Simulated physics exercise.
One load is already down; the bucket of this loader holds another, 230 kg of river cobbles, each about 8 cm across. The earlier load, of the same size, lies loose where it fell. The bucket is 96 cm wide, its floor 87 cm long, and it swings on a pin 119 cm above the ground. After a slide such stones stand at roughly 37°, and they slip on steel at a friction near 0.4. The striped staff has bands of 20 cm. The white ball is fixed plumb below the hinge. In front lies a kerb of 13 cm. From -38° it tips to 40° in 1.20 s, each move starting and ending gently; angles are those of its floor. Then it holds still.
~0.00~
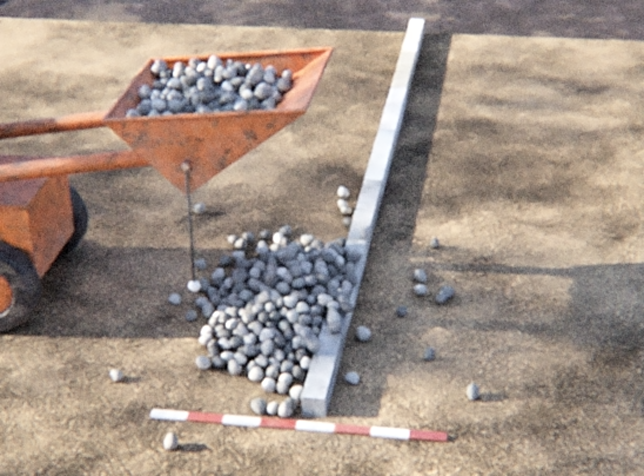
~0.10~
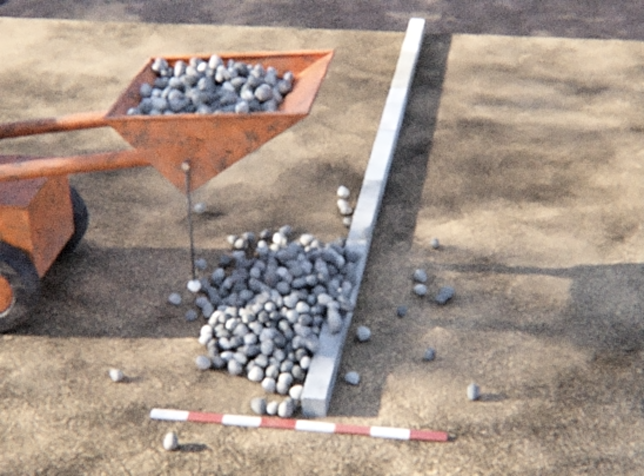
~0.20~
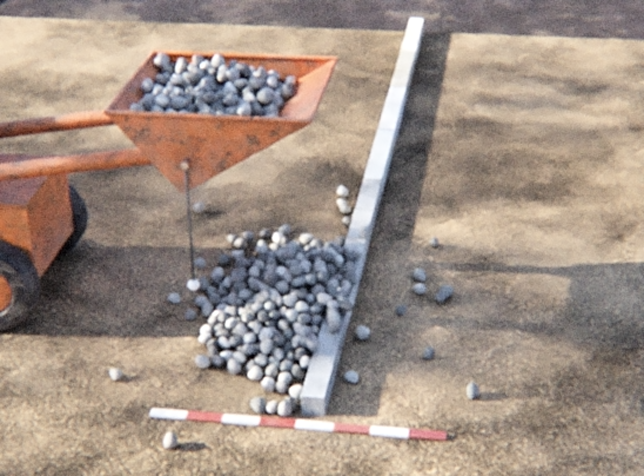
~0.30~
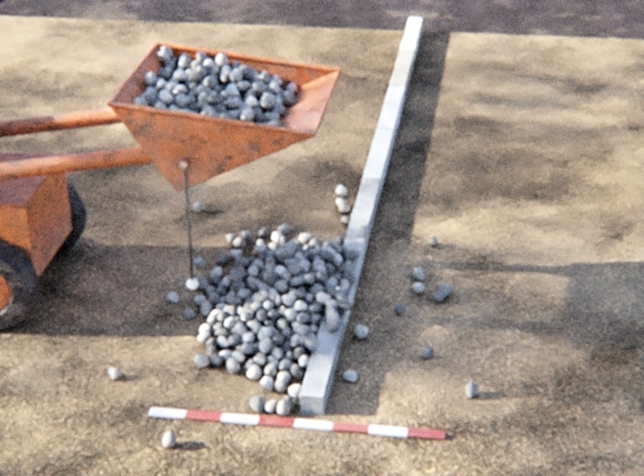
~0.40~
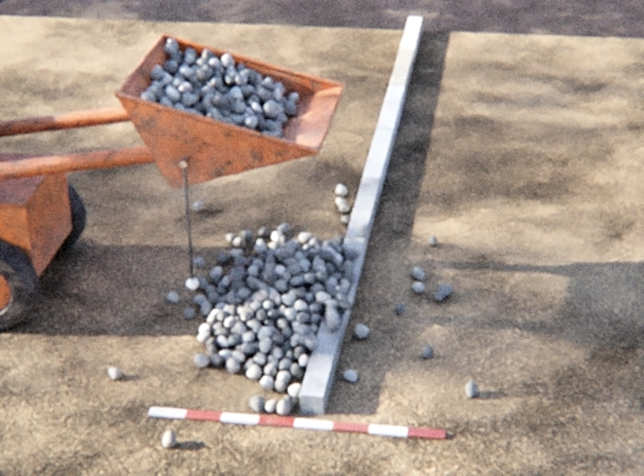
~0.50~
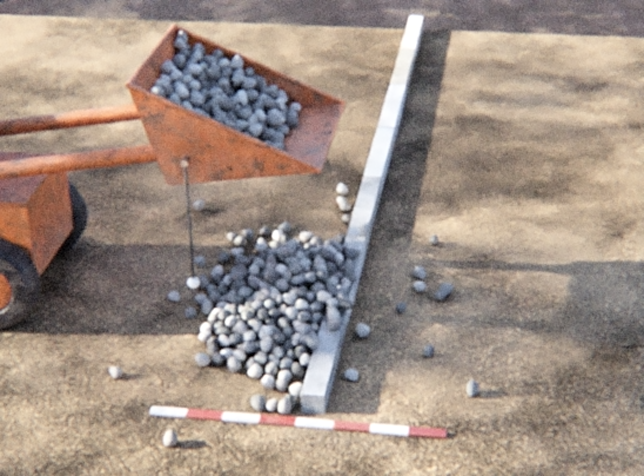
An orange loader bucket full of grey stones slowly tilted down toward the right, its load shifting inside, while the loose pile of stones beside the pale kerb below stayed where it was.
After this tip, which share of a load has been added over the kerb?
Close to 83 parts in a hundred.
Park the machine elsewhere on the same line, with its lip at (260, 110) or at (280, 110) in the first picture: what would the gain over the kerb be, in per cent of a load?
First some 35, then 60 per cent.
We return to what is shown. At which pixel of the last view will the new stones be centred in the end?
Near (405, 305).
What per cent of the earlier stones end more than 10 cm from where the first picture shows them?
Roughly 5 per cent of them.
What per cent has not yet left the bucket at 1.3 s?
It holds some 60 per cent.
After 0.9 s the floor is at 28°; in per cent of one load, 100 in the bucket, 97 on this side of the kerb, 3 over the kerb; the foremost stones are at (432, 301).
After 1.3 s the floor is at 40°; in per cent of one load, 58 in the bucket, 135 on this side of the kerb, 7 over the kerb; the foremost stones are at (432, 301).
After 1.6 s the floor is at 40°; in per cent of one load, 8 in the bucket, 137 on this side of the kerb, 55 over the kerb; the foremost stones are at (466, 315).
After 4.1 s the floor is at 40°; in per cent of one load, 0 in the bucket, 115 on this side of the kerb, 85 over the kerb; the foremost stones are at (624, 292). Net gain over the kerb, 83.
